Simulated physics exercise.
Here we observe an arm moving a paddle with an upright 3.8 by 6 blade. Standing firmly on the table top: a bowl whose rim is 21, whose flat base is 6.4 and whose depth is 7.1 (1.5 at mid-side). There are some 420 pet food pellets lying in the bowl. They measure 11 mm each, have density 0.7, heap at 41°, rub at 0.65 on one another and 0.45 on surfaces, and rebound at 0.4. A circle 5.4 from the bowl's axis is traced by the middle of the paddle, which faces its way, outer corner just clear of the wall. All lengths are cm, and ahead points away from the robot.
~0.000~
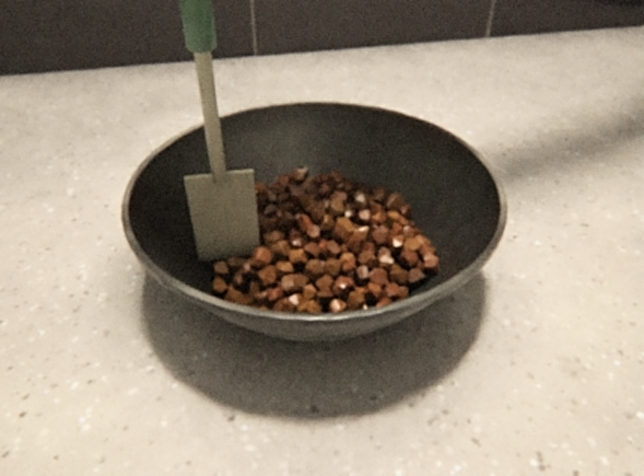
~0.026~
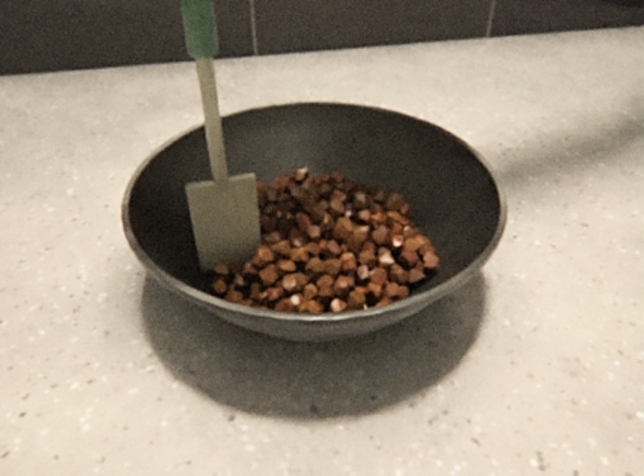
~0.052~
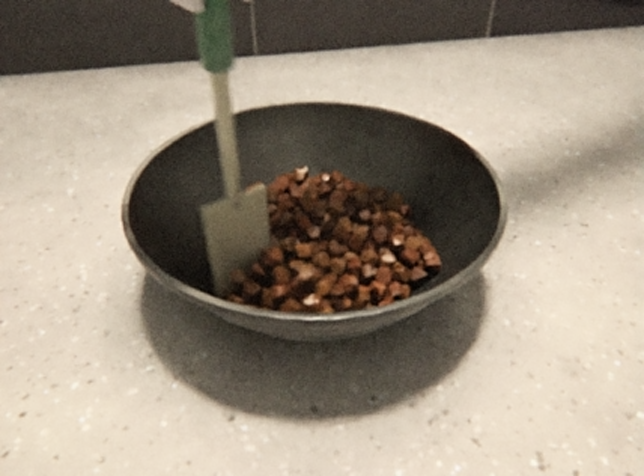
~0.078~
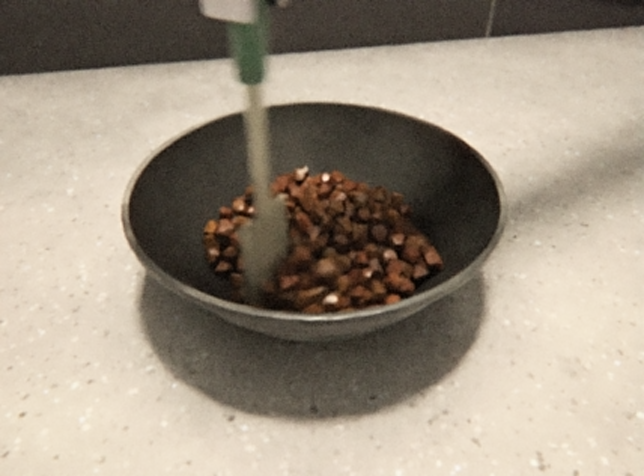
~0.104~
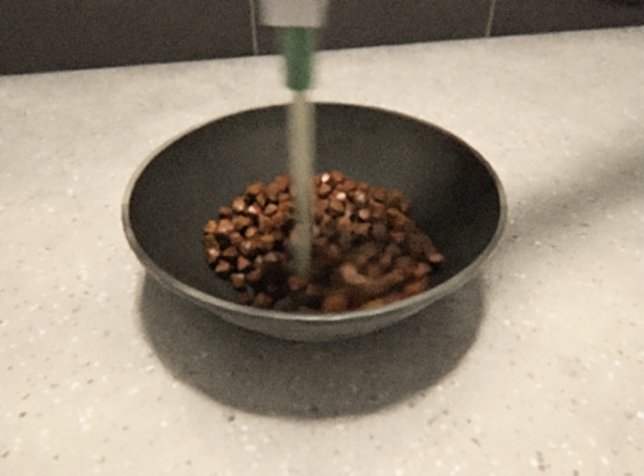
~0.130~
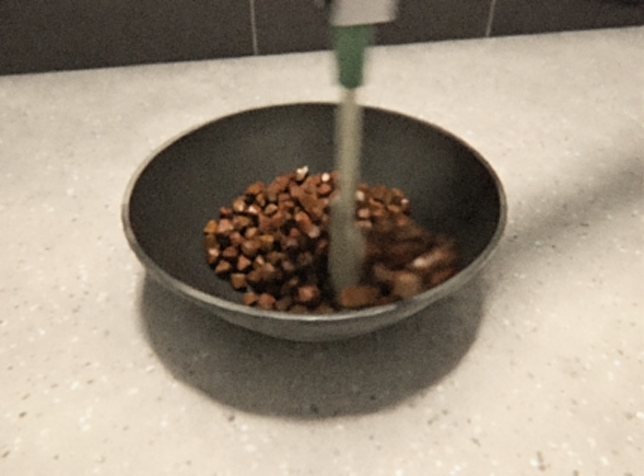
We see a green-handled paddle standing in a dark bowl of small brown pellets on a speckled countertop; an arm sweeps it from the left side along the near side toward the right, turning its blade and stirring the pellets.
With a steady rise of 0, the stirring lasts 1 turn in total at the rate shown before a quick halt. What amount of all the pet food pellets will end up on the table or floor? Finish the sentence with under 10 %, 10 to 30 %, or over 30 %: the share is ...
The share is 10 to 30 %.
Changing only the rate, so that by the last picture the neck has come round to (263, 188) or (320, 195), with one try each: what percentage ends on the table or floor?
About 0 % for one try and about 10 % for the other, in order.
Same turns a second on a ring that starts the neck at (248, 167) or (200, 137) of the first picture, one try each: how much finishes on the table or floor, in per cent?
5 and 10 %.
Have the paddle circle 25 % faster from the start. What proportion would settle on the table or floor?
My guess is about 25 per cent.
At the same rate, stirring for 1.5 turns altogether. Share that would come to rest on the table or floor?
I'd reckon near 25 per cent.
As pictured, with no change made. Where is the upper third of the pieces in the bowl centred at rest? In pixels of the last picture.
Centre, approx.: (262, 272).
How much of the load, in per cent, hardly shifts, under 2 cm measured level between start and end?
About 25 %.
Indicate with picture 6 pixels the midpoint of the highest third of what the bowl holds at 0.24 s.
About (389, 178) in the last picture.
After 0.24 s, 194° round, highest piece 10 above the table; 401 in the bowl, 16 in flight or on the tool.
After 0.36 s, 293° round, highest piece 9 above the table; 376 in the bowl, 19 on the table or floor, 22 in flight or on the tool.
After 0.62 s, 0° round, highest piece 7 above the table; 349 in the bowl, 67 on the table or floor, 1 in flight or on the tool.
After 1.32 s, 0° round, highest piece 6 above the table; 349 in the bowl, 68 on the table or floor.
At rest, 349 in the bowl, 68 on the table or floor. That is 16 % on the table or floor.
